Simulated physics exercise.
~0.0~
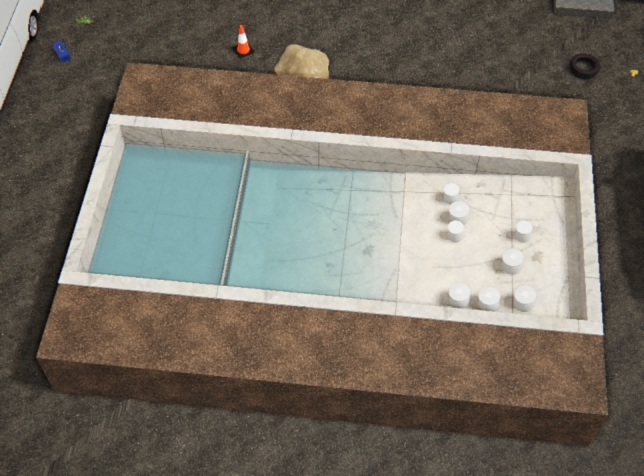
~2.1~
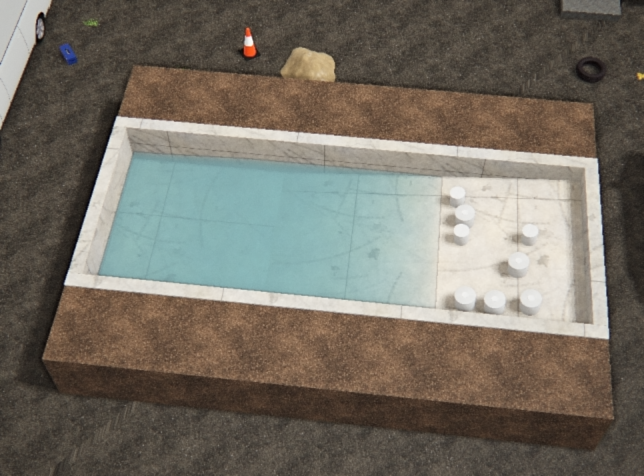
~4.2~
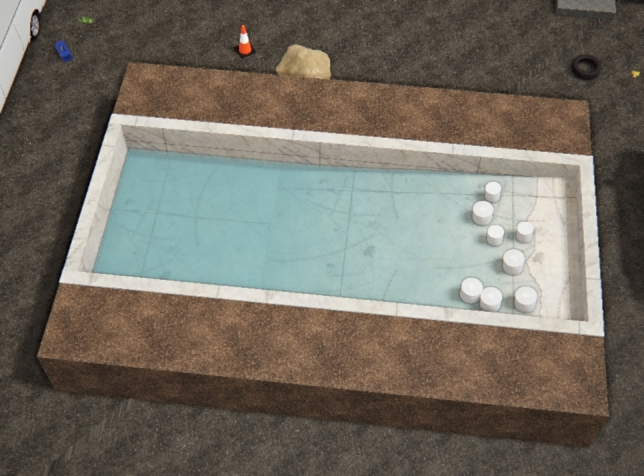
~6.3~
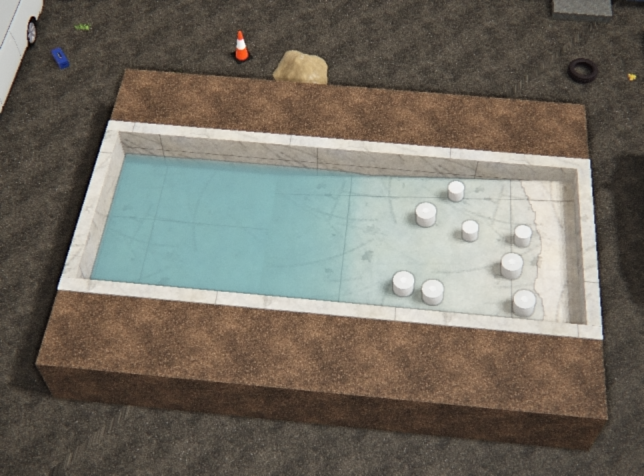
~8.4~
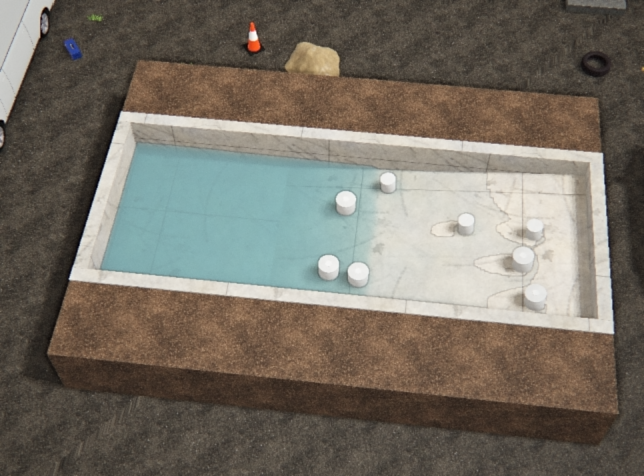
We see water held behind a thin board at the left of a pale, sloping basin with eight white cylinders standing at the right; once the board is gone, water spreads right among them, then draws back, carrying several leftward, four ending well left while the others remain near the right.
